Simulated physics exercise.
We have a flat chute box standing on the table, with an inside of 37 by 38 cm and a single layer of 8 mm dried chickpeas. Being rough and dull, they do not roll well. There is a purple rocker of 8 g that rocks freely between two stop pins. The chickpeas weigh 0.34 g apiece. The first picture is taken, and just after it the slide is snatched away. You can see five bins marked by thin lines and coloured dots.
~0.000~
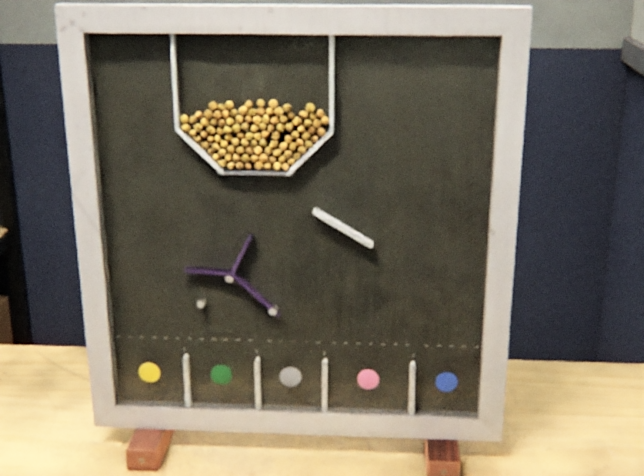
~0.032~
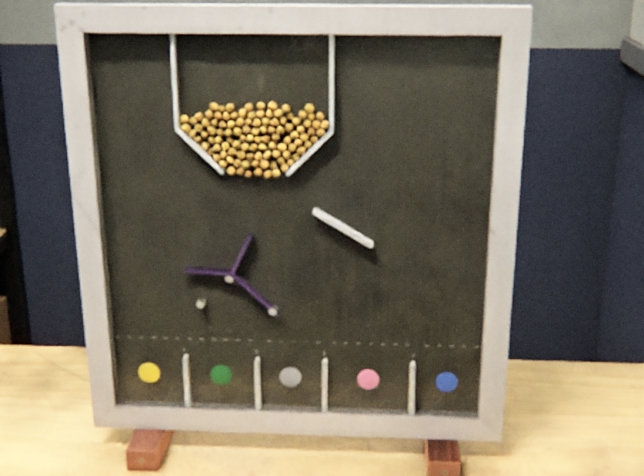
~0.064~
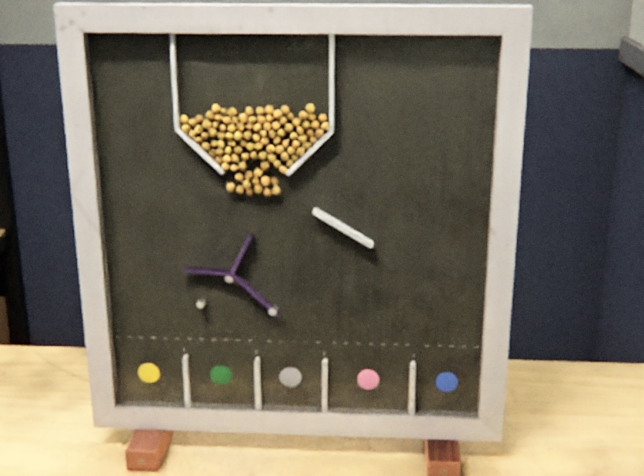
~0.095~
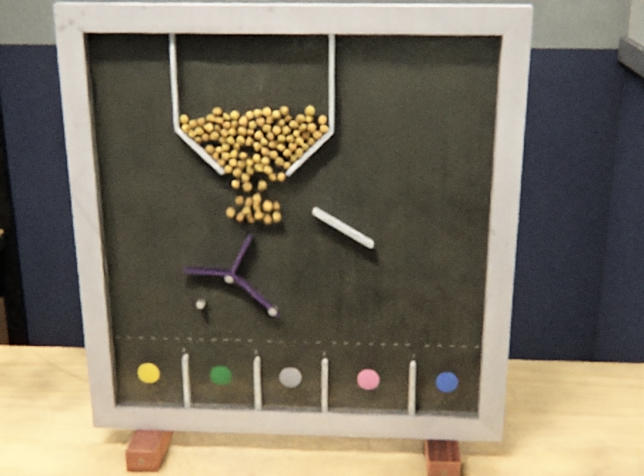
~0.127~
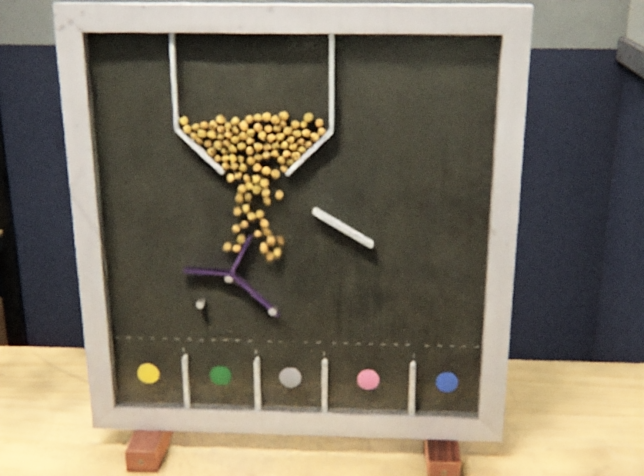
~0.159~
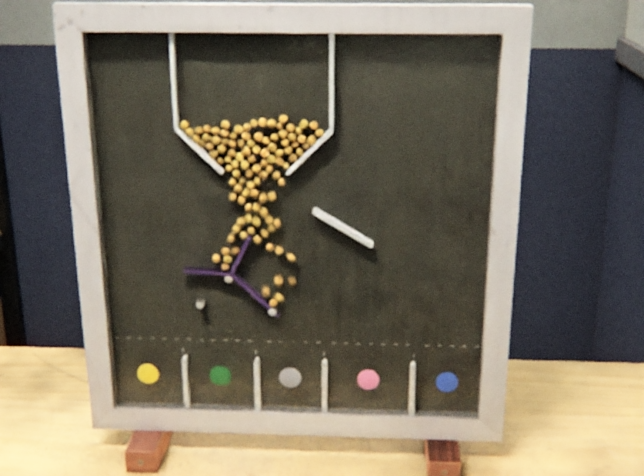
On a wooden table stands a framed dark upright box, with small round tan balls heaped in a funnel near the top. The funnel's bottom opens and the balls pour through the gap in a growing stream, striking the purple three-armed piece below and scattering to both sides of its upper arm.
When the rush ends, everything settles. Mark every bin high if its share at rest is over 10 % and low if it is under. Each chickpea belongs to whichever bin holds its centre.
Shares at rest: Pink bin high, blue bin low, green bin low, yellow bin high, grey bin high.
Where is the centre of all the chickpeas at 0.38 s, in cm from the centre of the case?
I'd put it near 3 centimetres to the left and 7 centimetres below.
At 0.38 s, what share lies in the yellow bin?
That part holds about 0 percent of it.
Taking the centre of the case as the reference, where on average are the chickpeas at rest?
About 3 cm left and 17 cm below.
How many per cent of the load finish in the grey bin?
Around 30 percent.
By 0.26 s, pink 5 %, grey 5 %; purple rocker right end down 27°.
By 0.38 s, pink 10 %, grey 20 %; purple rocker right end down 27°.
By 0.61 s, pink 30 %, yellow 15 %, grey 30 %; purple rocker right end down 25°.
Settled by 1.6 s, pink 35 %, blue 0 %, green 0 %, yellow 35 %, grey 30 %; purple rocker right end down 27°.
